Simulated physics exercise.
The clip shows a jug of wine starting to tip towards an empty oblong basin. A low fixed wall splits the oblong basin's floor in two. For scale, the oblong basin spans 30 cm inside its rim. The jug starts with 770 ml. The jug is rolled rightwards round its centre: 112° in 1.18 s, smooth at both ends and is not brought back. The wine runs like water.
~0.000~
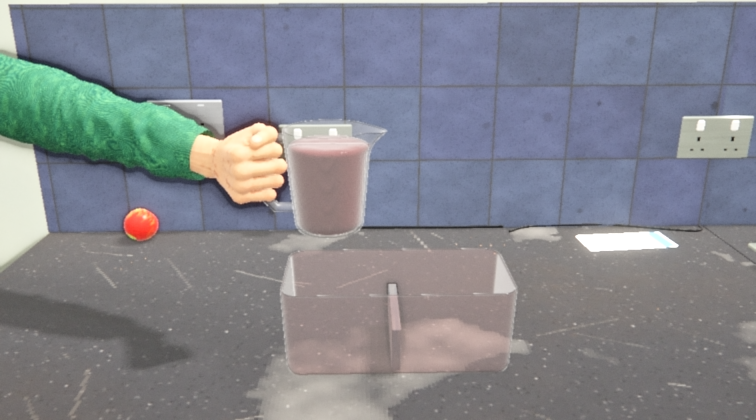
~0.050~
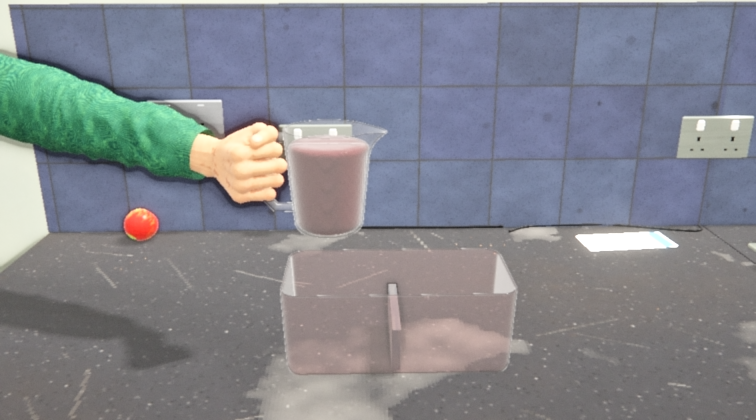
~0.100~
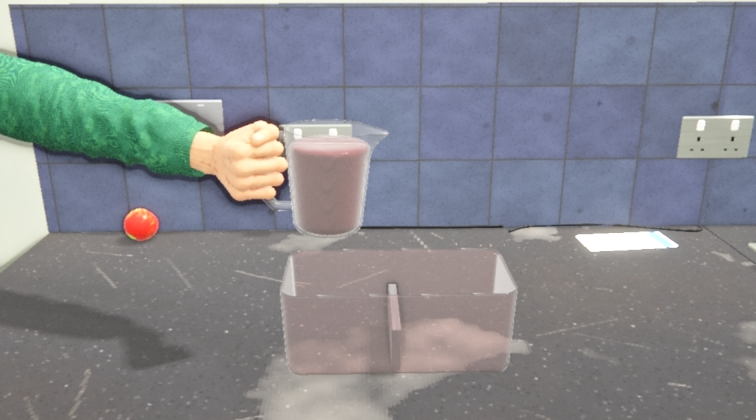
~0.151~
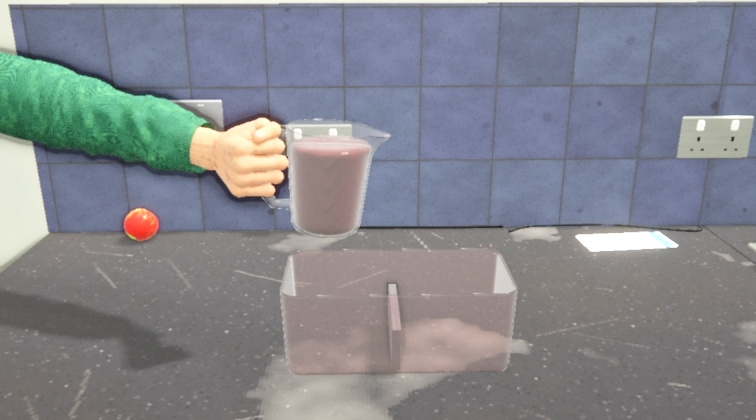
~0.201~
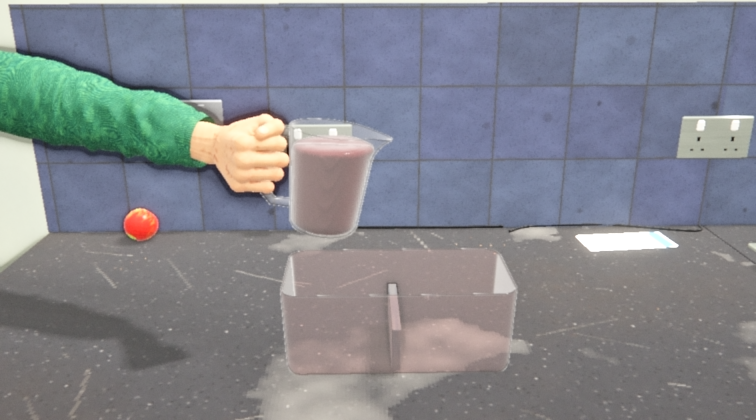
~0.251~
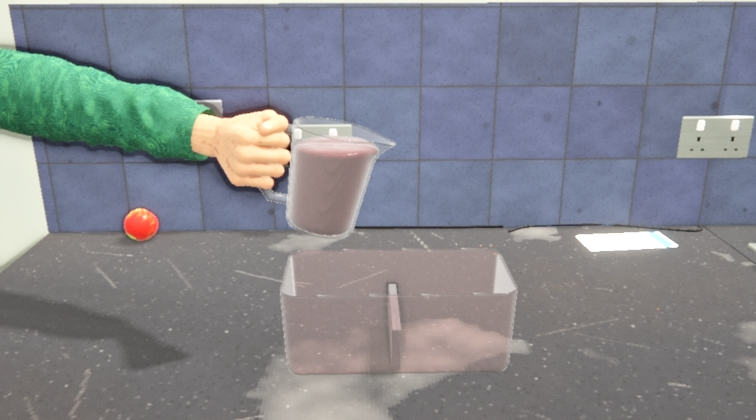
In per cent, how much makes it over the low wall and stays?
About 94 per cent.
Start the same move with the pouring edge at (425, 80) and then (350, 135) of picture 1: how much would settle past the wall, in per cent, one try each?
In turn about 70 and 50 per cent.
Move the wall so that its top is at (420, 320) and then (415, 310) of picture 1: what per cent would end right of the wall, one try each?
First 65, then 75 per cent.
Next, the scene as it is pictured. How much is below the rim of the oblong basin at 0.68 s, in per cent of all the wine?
Some 7 per cent.
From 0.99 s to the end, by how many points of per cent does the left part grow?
Near 4 in a hundred.
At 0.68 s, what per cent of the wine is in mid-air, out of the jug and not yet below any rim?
Some 16 per cent.
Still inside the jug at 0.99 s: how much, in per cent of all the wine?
About 20 per cent.
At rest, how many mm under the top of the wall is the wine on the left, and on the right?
Some 60 mm on the left and 26 mm on the right.
By 0.68 s the tilt is 69° and 76 per cent is still to pour, 0 is left of the wall and 7 right of it.
By 0.99 s the tilt is 105° and 20 per cent is still to pour, 1 is left of the wall and 65 right of it.
By 1.32 s the tilt is 112° and 0 per cent is still to pour, 4 is left of the wall and 94 right of it.
By 1.68 s the tilt is 112° and 0 per cent is still to pour, 5 is left of the wall and 94 right of it.
At rest 5 per cent lies left of the wall, 94 right of it and 1 outside.
